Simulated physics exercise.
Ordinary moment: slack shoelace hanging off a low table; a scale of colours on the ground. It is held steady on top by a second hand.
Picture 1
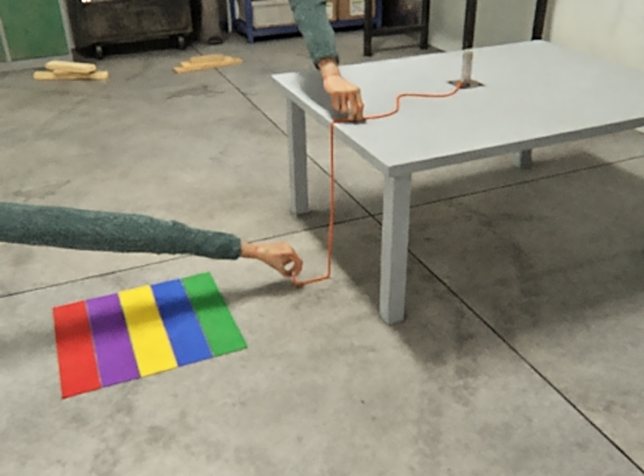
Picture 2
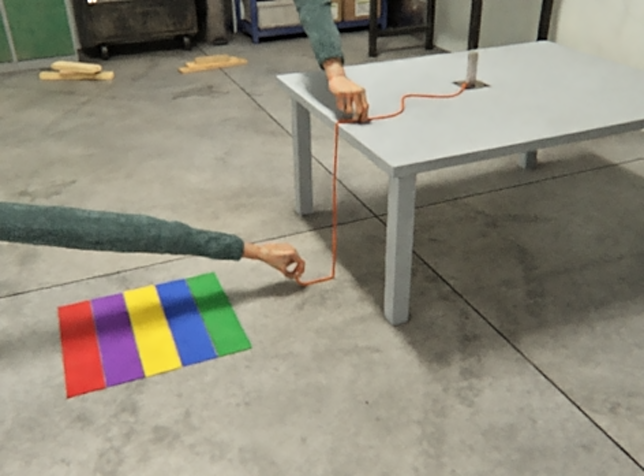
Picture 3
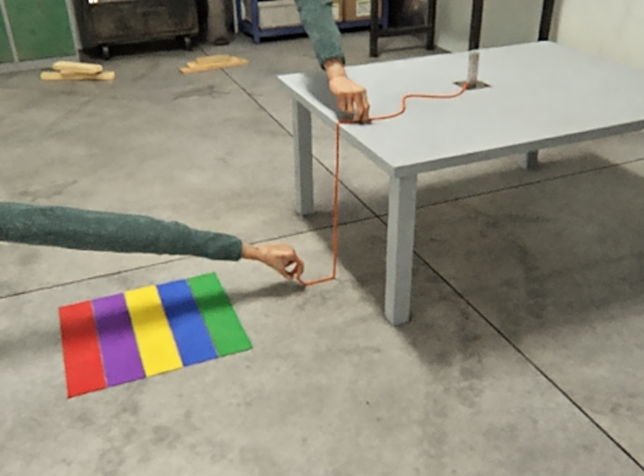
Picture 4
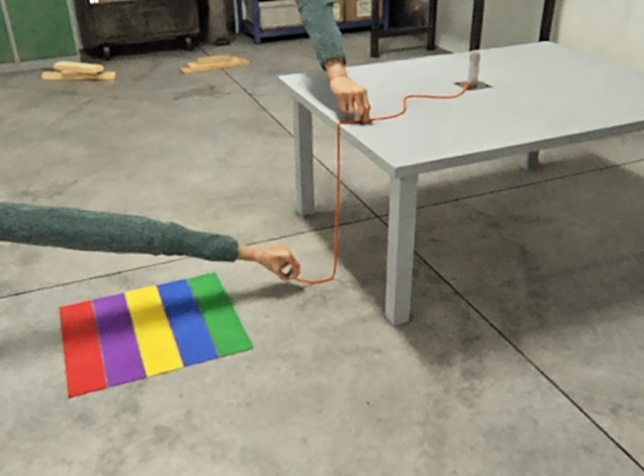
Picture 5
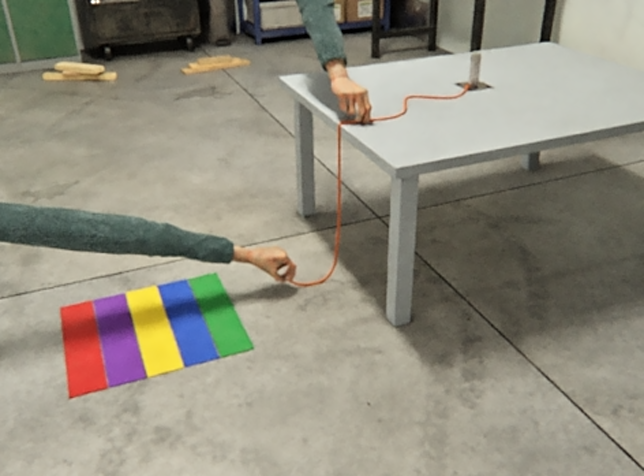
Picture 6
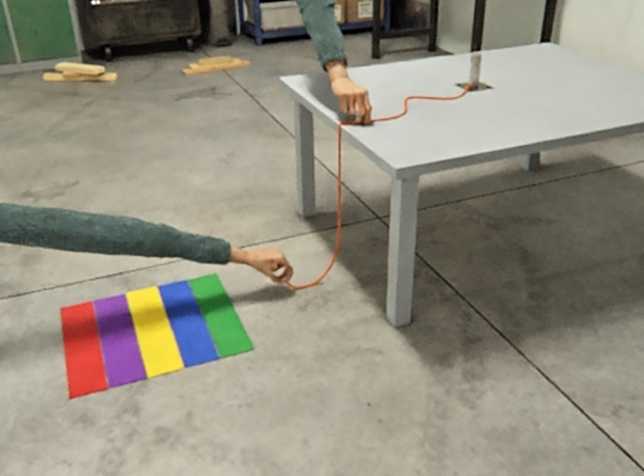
Hand pinching the end of an orange cord hanging off a low grey table, drawing it slightly left near coloured stripes.
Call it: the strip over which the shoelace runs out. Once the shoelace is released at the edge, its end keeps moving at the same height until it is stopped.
Yellow.
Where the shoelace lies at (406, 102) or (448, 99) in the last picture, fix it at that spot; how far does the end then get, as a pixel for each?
Taking the tries in turn, you get (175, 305) and then (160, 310).
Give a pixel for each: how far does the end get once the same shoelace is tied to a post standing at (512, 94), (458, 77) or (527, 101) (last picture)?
Respectively (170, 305), (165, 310) and (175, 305).
Soon after, end near (204, 300); over green.
Then, end near (170, 307); over blue.
At full stretch, end near (150, 312); over yellow. The end stops over the yellow strip.
